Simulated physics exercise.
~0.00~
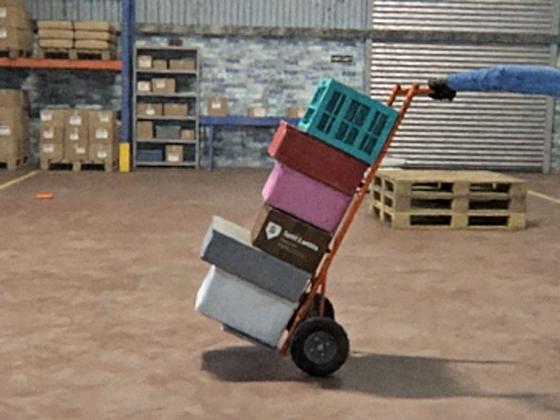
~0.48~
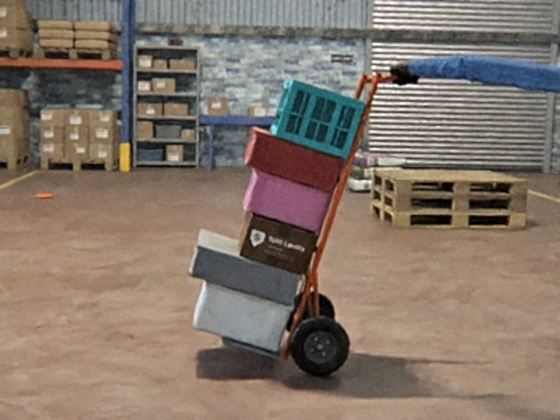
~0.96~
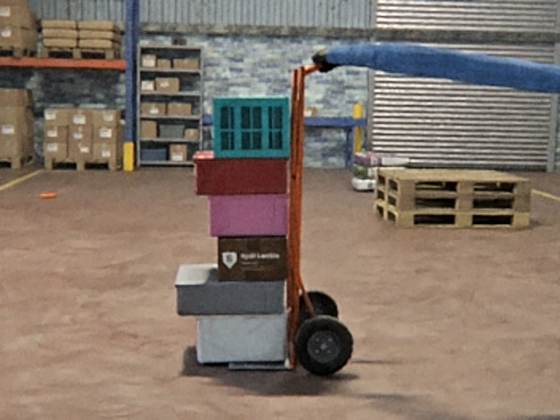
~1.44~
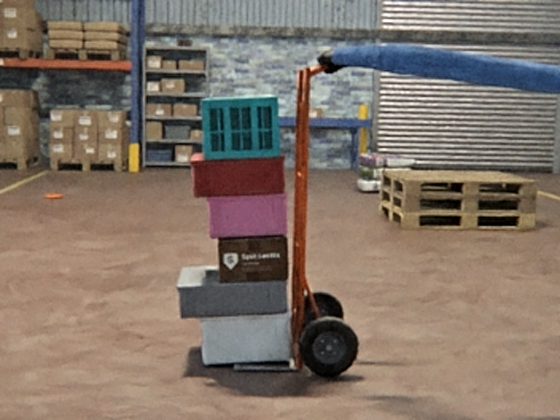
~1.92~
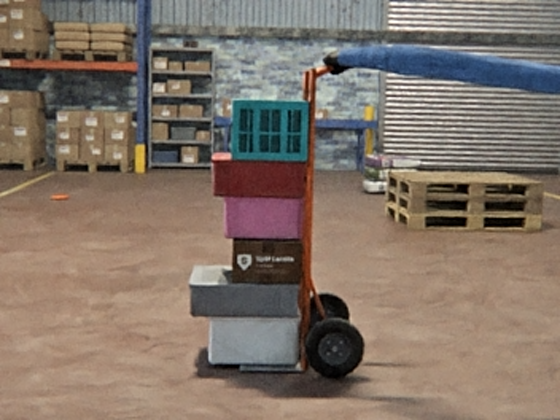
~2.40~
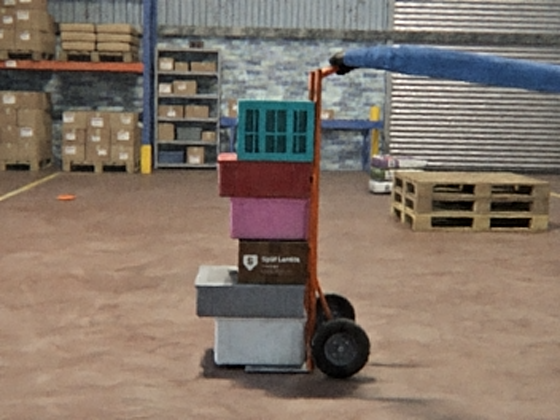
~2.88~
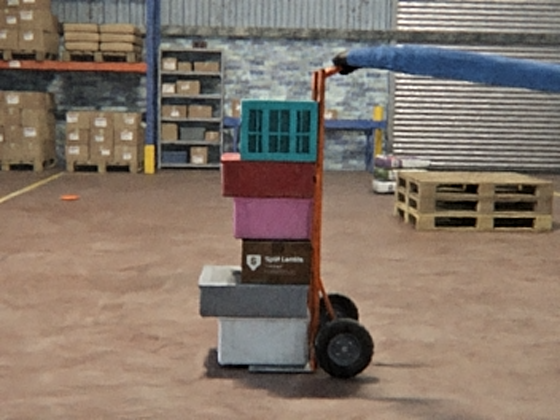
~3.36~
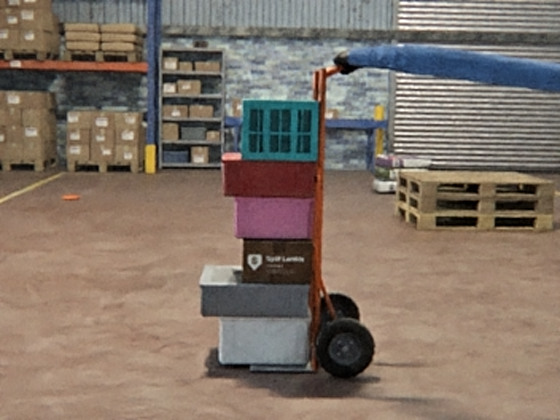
A blue-sleeved arm with a dark glove reaches in from the right, holding the handle of an orange hand truck in a warehouse seen from the side. The tilted truck carries a loose stack, with a turquoise crate on top, then red and pink totes, a brown box, a grey tote and a white tote at the bottom. The arm pushes the truck upright toward the left, and its plate meets the floor. The upper load tips slightly left, away from the frame, then rocks back right. The stack settles against the upright truck and stands still, with every piece aboard.
